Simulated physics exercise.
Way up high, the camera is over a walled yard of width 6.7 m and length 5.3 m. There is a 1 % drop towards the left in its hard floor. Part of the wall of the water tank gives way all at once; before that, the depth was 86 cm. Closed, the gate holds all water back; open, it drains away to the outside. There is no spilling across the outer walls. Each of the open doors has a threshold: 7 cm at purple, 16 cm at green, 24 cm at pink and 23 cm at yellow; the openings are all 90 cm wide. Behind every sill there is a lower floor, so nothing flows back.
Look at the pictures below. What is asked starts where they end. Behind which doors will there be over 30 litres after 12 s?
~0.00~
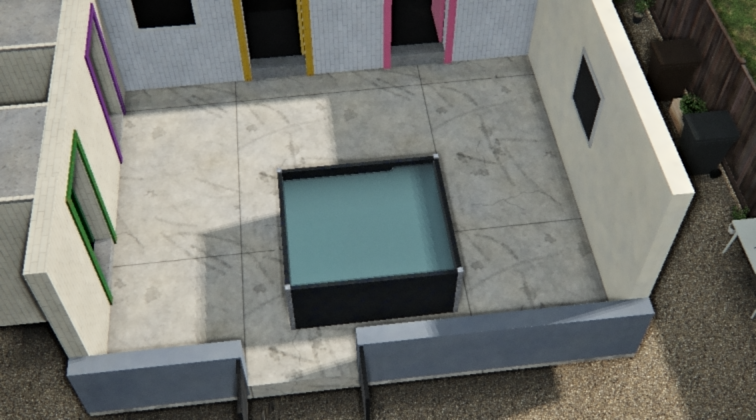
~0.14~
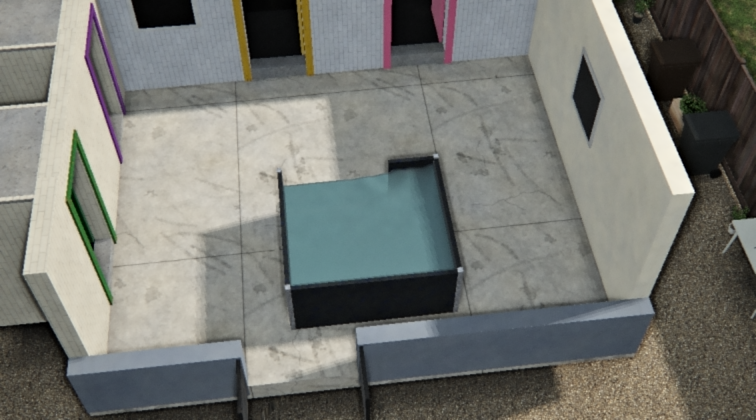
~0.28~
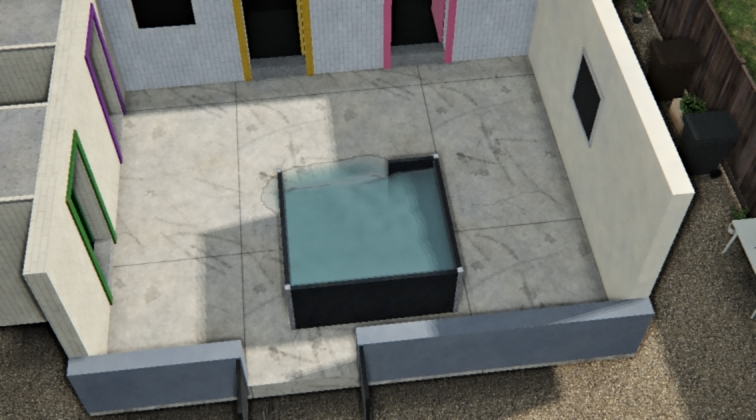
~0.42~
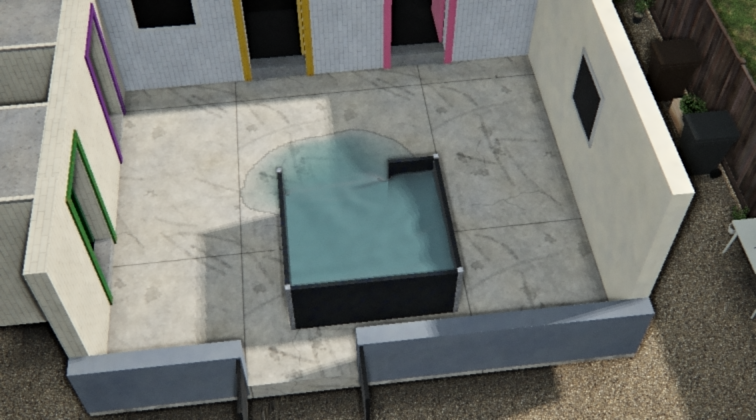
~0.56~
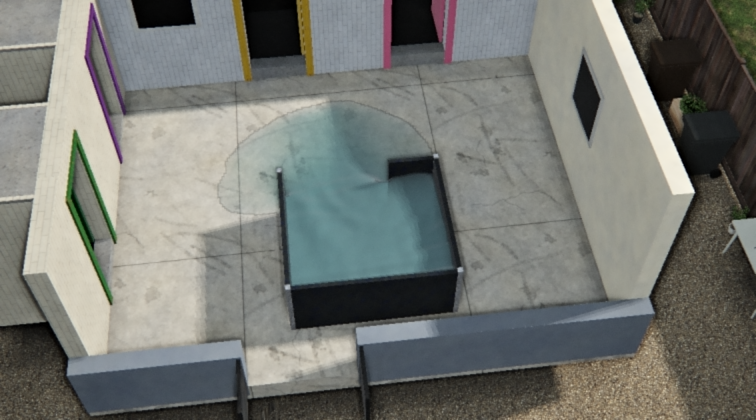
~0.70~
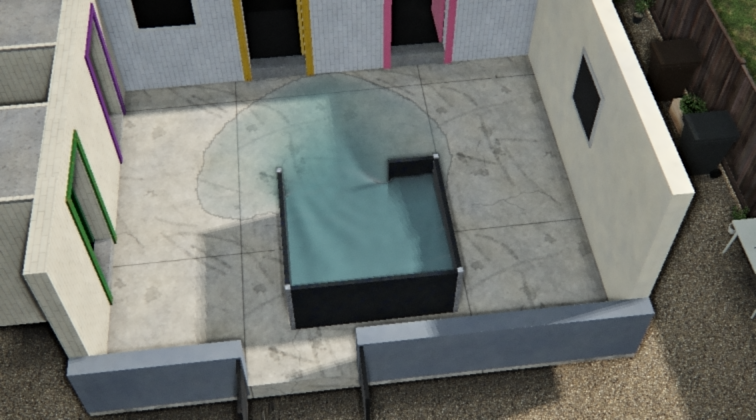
In the end at the purple door the inflow will be out of bounds, at the green door the inflow will be within bounds, at the pink door the inflow will be within bounds, at the yellow door the inflow will be out of bounds.
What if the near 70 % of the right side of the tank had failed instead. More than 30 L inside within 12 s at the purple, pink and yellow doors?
At purple the amount is higher than the mark, at pink it is beneath the mark, and at yellow it is beneath the mark.
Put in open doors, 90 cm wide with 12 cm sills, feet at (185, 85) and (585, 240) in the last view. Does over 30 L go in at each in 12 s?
Check, in order - fail / pass.
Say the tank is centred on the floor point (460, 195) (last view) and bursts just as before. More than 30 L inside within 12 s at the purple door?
Purple: Beyond limit.
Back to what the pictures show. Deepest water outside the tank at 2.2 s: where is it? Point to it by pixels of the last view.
Spot: Approx. (137, 93).
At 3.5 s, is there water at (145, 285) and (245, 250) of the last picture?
I'd call them drenched and then spared.
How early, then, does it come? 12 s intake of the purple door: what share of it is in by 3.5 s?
Estimate: Around 35 per cent.
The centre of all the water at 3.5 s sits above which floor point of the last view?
Roughly (323, 158).
After 1.4 s water covers 40 % of the floor and is deepest (45 cm) near (315, 77); purple door not reached, green door not reached, pink door 24 cm at the sill, 0 L in, yellow door 43 cm at the sill, 50 L in.
After 2.2 s water covers 40 % of the floor and is deepest (55 cm) near (137, 93); purple door 23 cm at the sill, 10 L in, green door not reached, pink door 24 cm at the sill, 2 L in, yellow door 38 cm at the sill, 133 L in.
After 3.5 s water covers 60 % of the floor and is deepest (32 cm) near (137, 93); purple door 24 cm at the sill, 140 L in, green door 6 cm at the sill, 0 L in, pink door 15 cm at the sill, 5 L in, yellow door 21 cm at the sill, 174 L in.
After 7.0 s water covers 100 % of the floor and is deepest (16 cm) near (106, 385); purple door 15 cm at the sill, 327 L in, green door 6 cm at the sill, 0 L in, pink door 7 cm at the sill, 5 L in, yellow door 10 cm at the sill, 175 L in.
After 12.0 s water covers 100 % of the floor and is deepest (12 cm) near (106, 385); purple door 11 cm at the sill, 382 L in, green door 10 cm at the sill, 0 L in, pink door 4 cm at the sill, 5 L in, yellow door 8 cm at the sill, 175 L in.
